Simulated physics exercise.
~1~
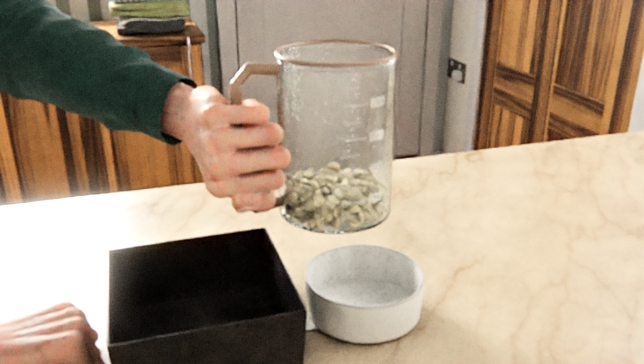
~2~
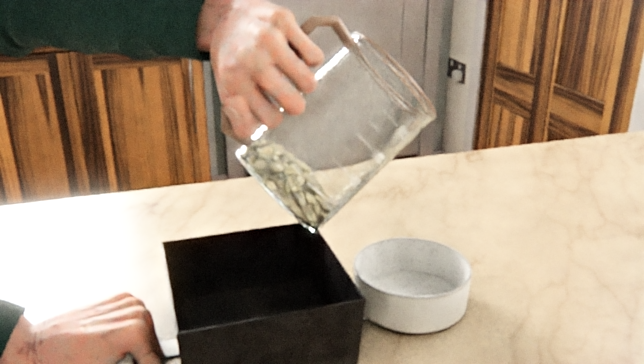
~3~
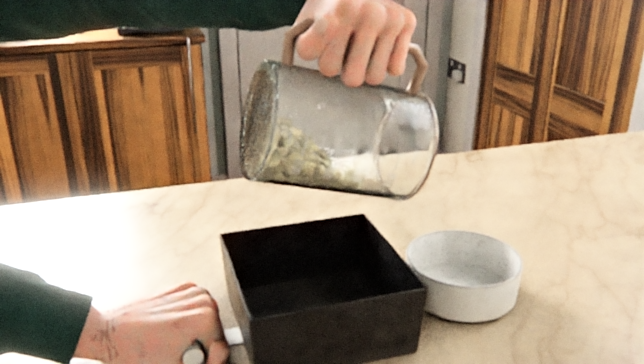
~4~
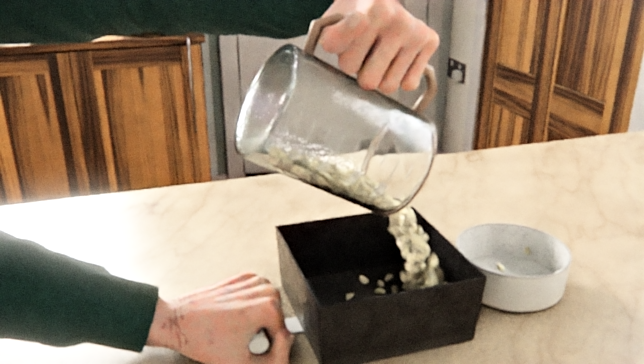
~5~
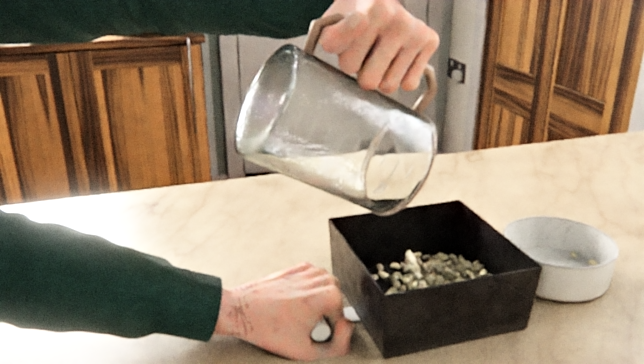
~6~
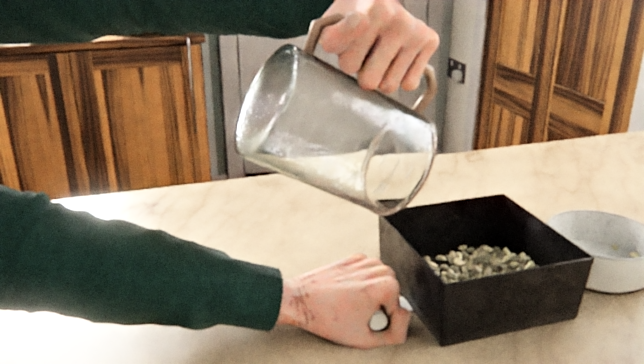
In the video, one hand tilts a clear jug of pale beans above a table while the other slides a black square tin and a small white dish to the right. The beans pour into the tin, leaving the jug empty and still tipped.
